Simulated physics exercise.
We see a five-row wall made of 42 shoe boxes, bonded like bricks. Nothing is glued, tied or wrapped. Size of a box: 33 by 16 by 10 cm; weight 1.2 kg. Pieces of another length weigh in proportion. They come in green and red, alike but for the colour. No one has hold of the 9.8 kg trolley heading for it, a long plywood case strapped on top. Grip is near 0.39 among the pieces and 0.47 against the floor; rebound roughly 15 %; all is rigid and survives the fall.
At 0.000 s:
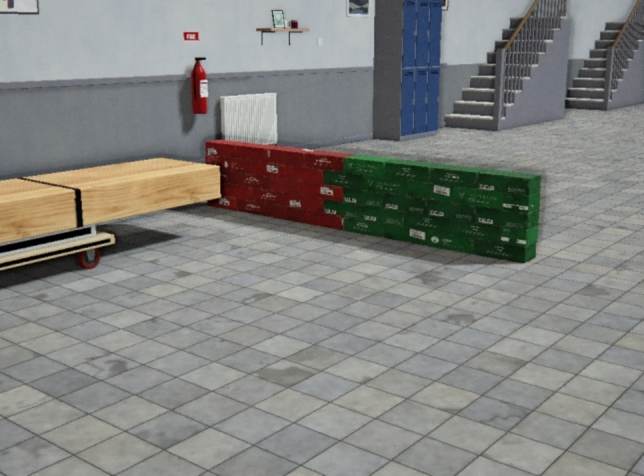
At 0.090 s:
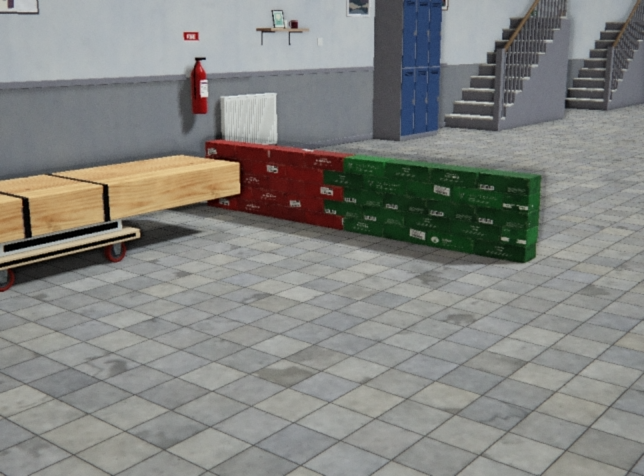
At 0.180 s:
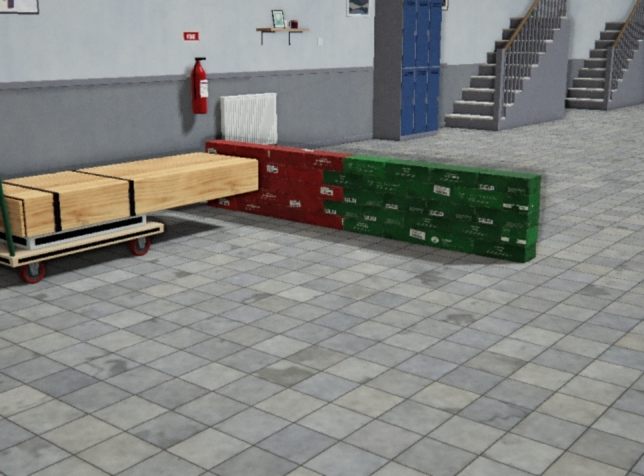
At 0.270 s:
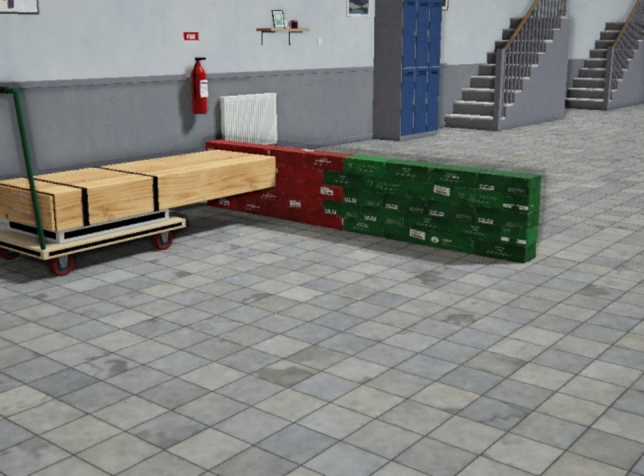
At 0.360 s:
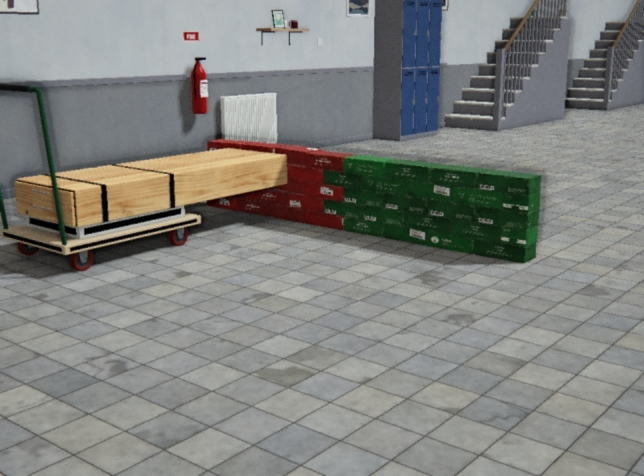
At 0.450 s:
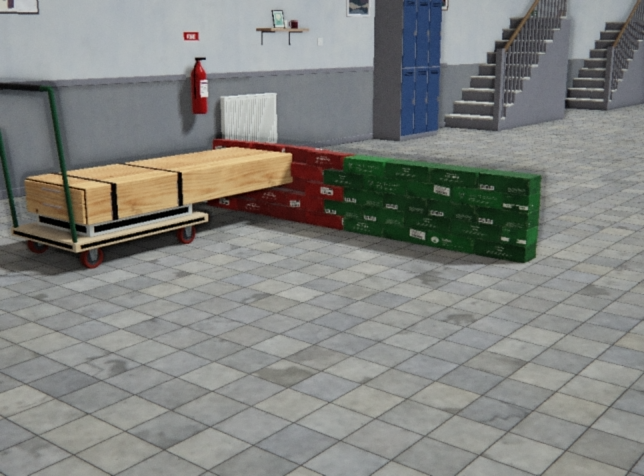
A low wall of stacked red and green boxes, red on the left and green on the right, stands on a grey tiled floor, seen from slightly above by a still camera. Behind it are a fire extinguisher, blue lockers and stairs. From the left, an unattended trolley with a green handle rolls rightward, slowing as its strapped wooden load meets the red boxes and nudges some slightly.
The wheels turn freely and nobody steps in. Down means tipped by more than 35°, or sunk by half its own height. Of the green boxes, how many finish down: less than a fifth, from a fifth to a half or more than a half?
Ending down: Less than a fifth.
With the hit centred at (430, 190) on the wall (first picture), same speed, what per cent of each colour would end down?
Then green 50, red 0 per cent.
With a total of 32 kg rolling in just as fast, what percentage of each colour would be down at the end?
Then green 0, red 60 per cent.
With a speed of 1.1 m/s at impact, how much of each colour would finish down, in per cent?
In that case green 0, red 0 per cent.
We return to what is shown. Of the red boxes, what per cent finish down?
Ending so: Red 60 per cent.
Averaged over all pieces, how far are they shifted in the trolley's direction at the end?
About 15 cm.
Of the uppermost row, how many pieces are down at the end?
4 of them.
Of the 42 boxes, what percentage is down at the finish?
About 30 per cent.
After 0.60 s, load 18 cm past the wall's line, still rolling; none of the 22 green boxes down (2 of 42 in all colours); top green box unmoved; top red box 26° from how it stood, 7 cm lower.
After 0.84 s, load 27 cm past the wall's line, still rolling; none of the 22 green boxes down (12 of 42 in all colours); top green box unmoved; top red box on its side.
In the end (1.7 s), load 50 cm past the wall's line, still rolling; none of the 22 green boxes down (12 of 42 in all colours); top green box unmoved; top red box upside down. That is 0 per cent. From the last view, middles, top green box near (370, 166), top red box near (337, 193).
